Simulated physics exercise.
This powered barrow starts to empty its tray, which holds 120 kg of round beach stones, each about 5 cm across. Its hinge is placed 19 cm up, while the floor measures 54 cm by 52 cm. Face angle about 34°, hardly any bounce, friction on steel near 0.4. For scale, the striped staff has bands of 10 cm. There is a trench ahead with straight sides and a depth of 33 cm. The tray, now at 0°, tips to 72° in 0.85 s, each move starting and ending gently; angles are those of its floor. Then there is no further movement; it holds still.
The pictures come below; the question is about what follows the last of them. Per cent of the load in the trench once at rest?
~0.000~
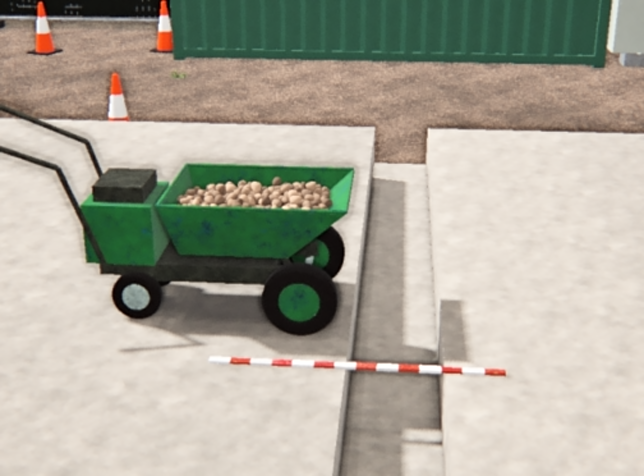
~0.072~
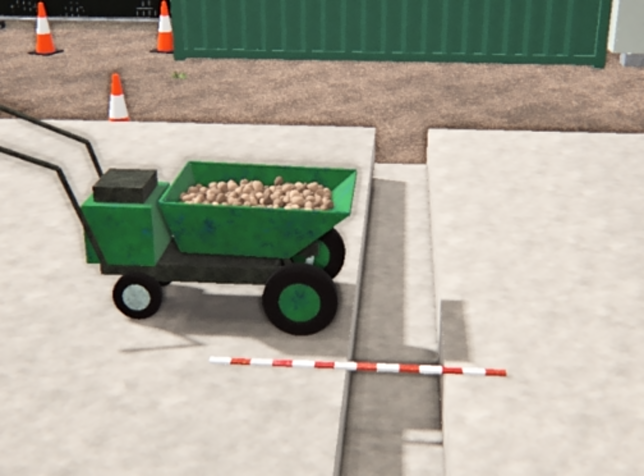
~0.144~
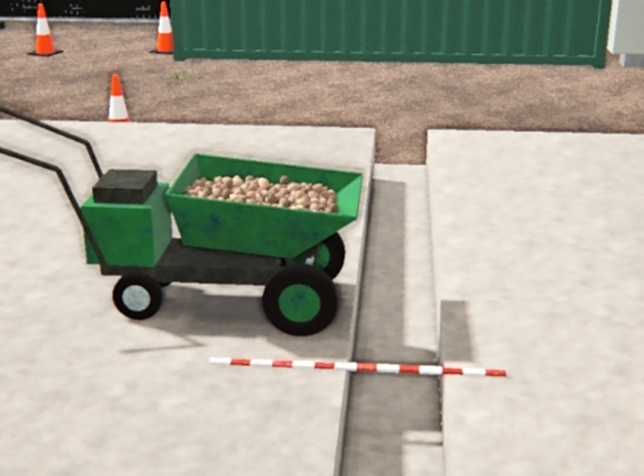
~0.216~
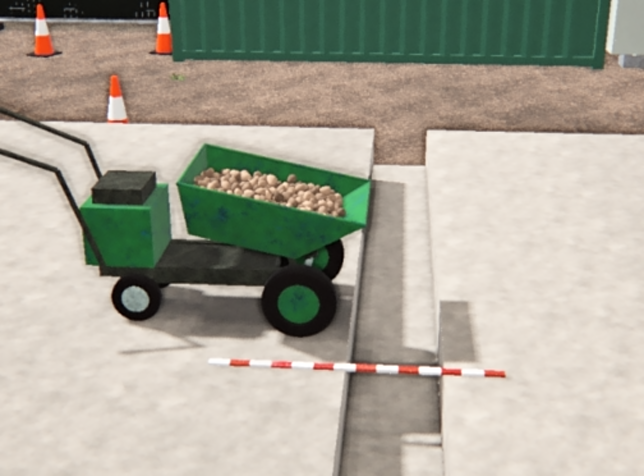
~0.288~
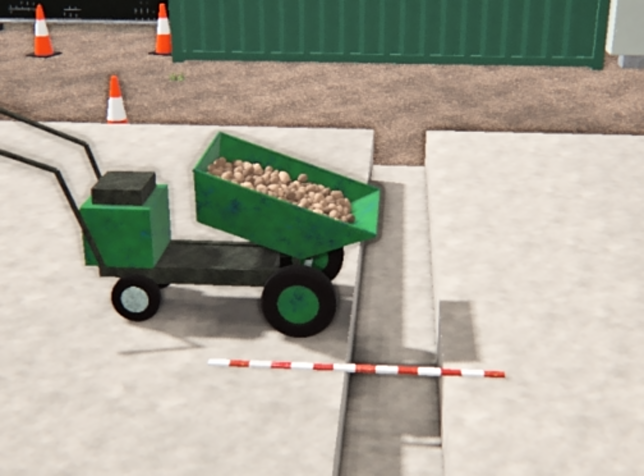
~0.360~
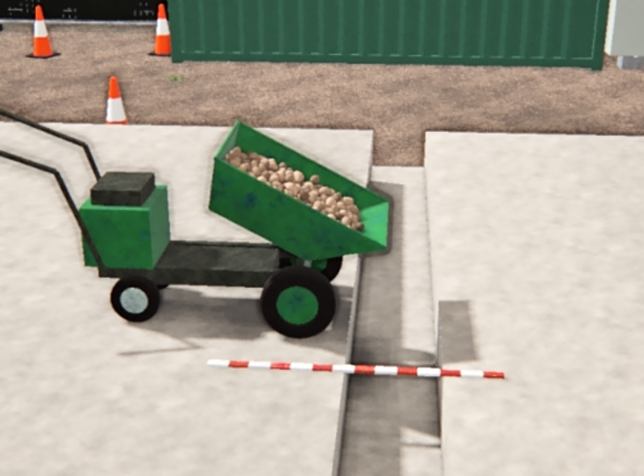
About 47 %.
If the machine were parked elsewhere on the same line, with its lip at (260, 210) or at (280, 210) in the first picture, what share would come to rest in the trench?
About 90 per cent first, then about 100 per cent.
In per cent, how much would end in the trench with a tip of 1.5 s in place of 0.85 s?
Something close to 50 per cent.
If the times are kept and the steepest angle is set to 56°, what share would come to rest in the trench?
Then close to 50 per cent.
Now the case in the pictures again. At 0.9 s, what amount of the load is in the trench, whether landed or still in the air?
Roughly 25 percent of the load.
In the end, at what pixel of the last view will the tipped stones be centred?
The stones end up centred near (452, 312).
After 0.6 s the floor is at 61°; 100 % in the tray; the foremost stones are at (401, 272).
After 0.9 s the floor is at 72°; 52 % in the tray, 24 % in the trench, 24 % past the trench; the foremost stones are at (486, 306).
After 1.3 s the floor is at 72°; 3 % in the tray, 44 % in the trench, 53 % past the trench; the foremost stones are at (612, 305).
After 3.2 s the floor is at 72°; 0 % in the tray, 47 % in the trench, 53 % past the trench; the foremost stones are past the picture's edge.
